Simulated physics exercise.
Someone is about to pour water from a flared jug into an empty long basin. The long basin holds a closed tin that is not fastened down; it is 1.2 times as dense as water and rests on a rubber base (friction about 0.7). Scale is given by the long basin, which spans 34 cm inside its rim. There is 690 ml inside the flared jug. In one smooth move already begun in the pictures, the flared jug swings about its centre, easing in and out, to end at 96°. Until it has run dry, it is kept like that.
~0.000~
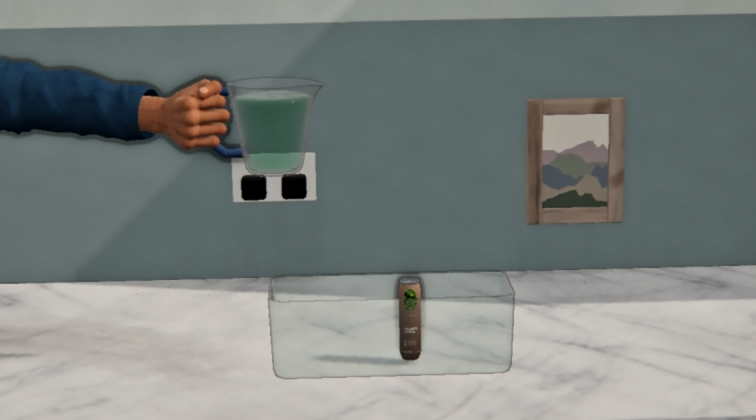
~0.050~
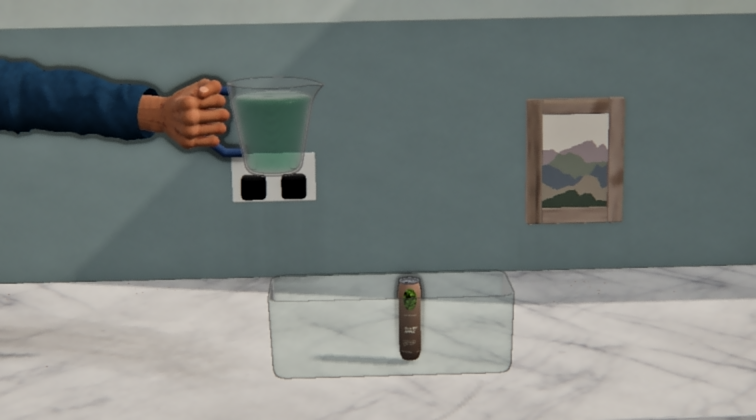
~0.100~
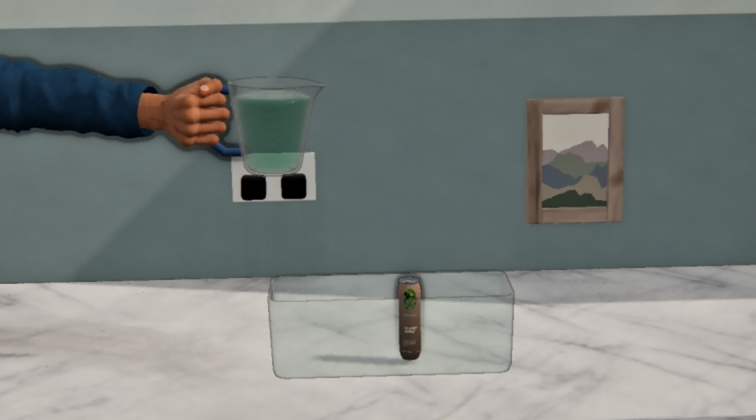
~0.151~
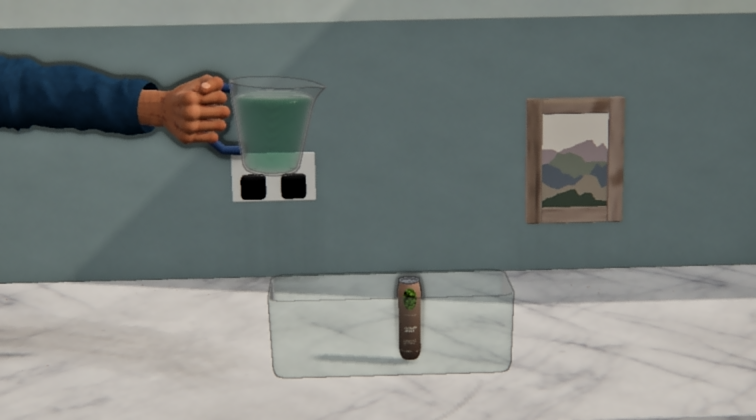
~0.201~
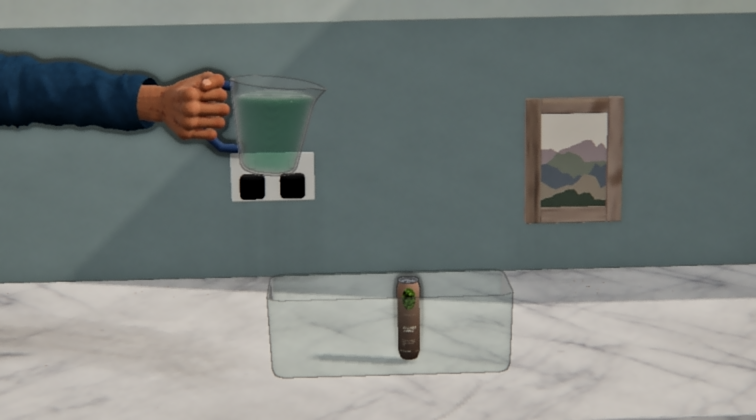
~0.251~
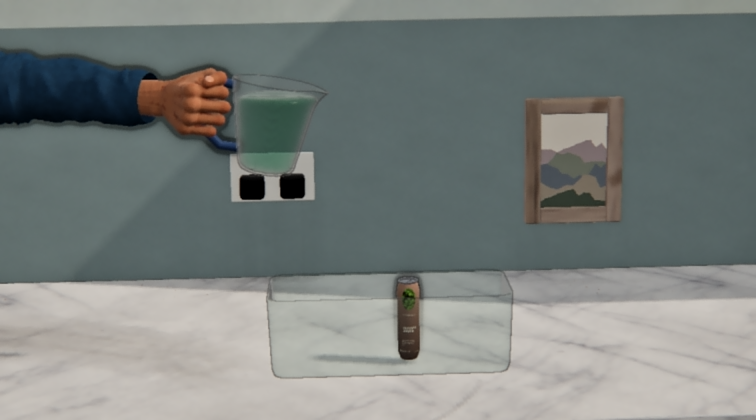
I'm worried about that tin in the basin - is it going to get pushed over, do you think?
It comes down.
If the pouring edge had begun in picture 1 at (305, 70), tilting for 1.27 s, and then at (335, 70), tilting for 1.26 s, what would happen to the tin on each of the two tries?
Run one: It tumbles. Run two: It tumbles.
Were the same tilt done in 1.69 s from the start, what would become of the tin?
Result: Tin tipped over.
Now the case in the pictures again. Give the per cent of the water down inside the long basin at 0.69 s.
Estimate - around 2 in a hundred parts.
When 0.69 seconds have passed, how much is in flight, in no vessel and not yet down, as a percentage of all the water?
Roughly 18 percent.
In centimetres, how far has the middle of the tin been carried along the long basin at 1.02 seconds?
Its middle sits about 0 cm from the start.
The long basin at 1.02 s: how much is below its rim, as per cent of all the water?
Near 42 in a hundred.
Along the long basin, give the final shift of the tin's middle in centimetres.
The tin's middle ends up about 8.0 cm along the basin.
Then, 0.69 s in, the tilt is 58° and 80 per cent is still to pour; the tin stands where it began.
Then, 1.02 s in, the tilt is 89° and 29 per cent is still to pour; the tin stands where it began.
Then, 1.36 s in, the tilt is 96° and 2 per cent is still to pour; the tin lies on its side.
Then, 1.73 s in, the tilt is 96° and 0 per cent is still to pour; the tin lies on its side.
Finally, the tin lies on its side.
